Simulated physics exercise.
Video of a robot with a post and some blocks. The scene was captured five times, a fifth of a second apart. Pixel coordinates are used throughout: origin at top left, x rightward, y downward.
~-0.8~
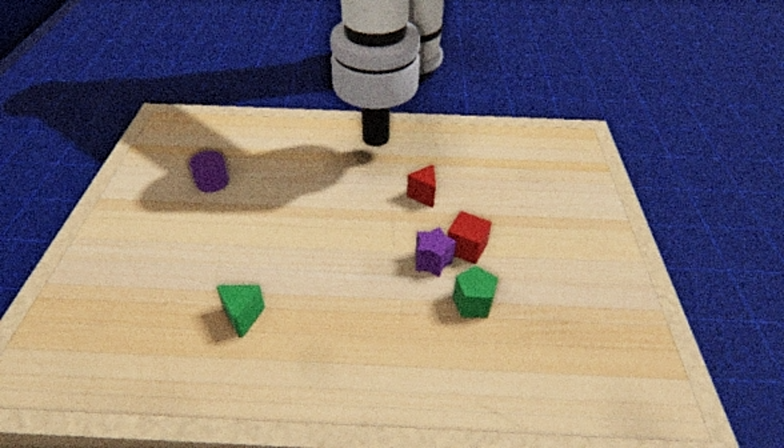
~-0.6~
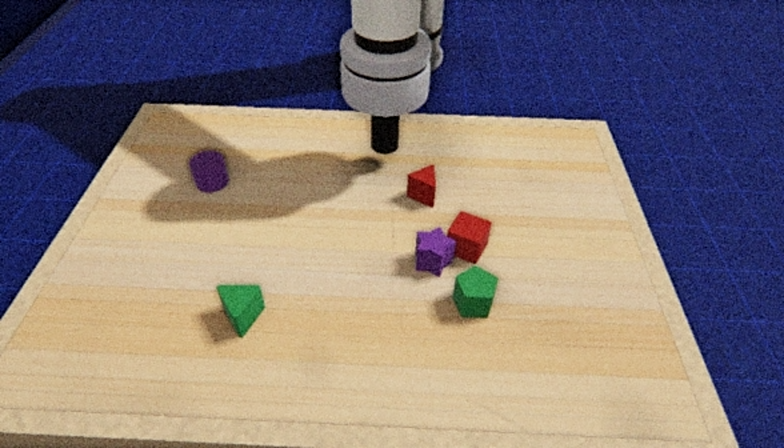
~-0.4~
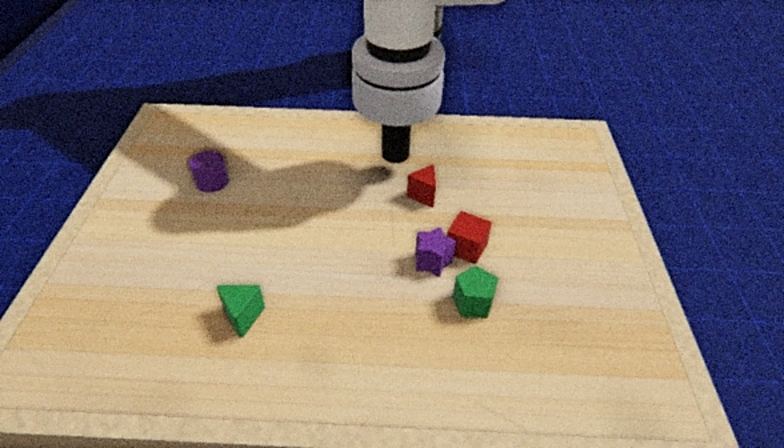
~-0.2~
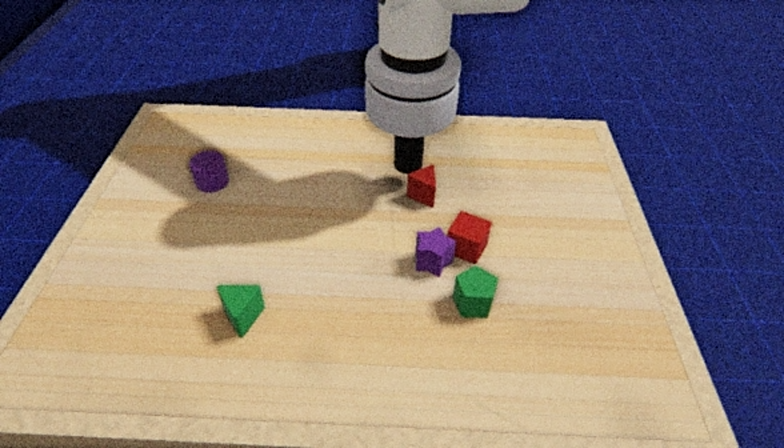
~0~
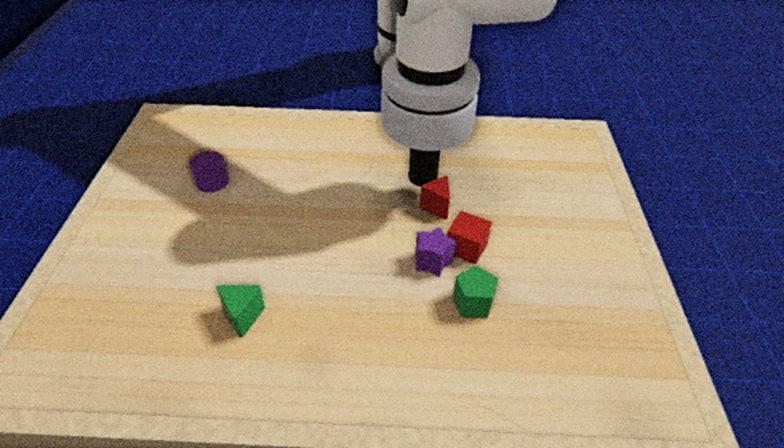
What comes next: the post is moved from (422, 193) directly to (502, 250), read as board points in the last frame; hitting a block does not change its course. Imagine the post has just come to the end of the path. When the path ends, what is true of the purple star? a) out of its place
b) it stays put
My answer is option b.
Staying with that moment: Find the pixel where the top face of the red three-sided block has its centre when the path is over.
The centre of its top face lies at (530, 244).
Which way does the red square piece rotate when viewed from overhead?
Viewed from overhead, the red square piece winds up turned clockwise.
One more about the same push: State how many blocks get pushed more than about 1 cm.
I count two.
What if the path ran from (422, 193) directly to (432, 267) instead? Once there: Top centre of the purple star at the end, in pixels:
I think it will end close to (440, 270).
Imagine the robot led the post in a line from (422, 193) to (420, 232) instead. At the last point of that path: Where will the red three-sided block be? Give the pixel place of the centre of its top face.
Near (449, 205).
On the path given first. One third of the way, post (449, 195); red three-sided block (468, 204).
Two thirds of the way, post (477, 215); red three-sided block (499, 224); red square piece (472, 234), turned 15° clockwise.
At the end, post (505, 234); purple star in place; red three-sided block (530, 244); red square piece (472, 237), turned 20° clockwise.
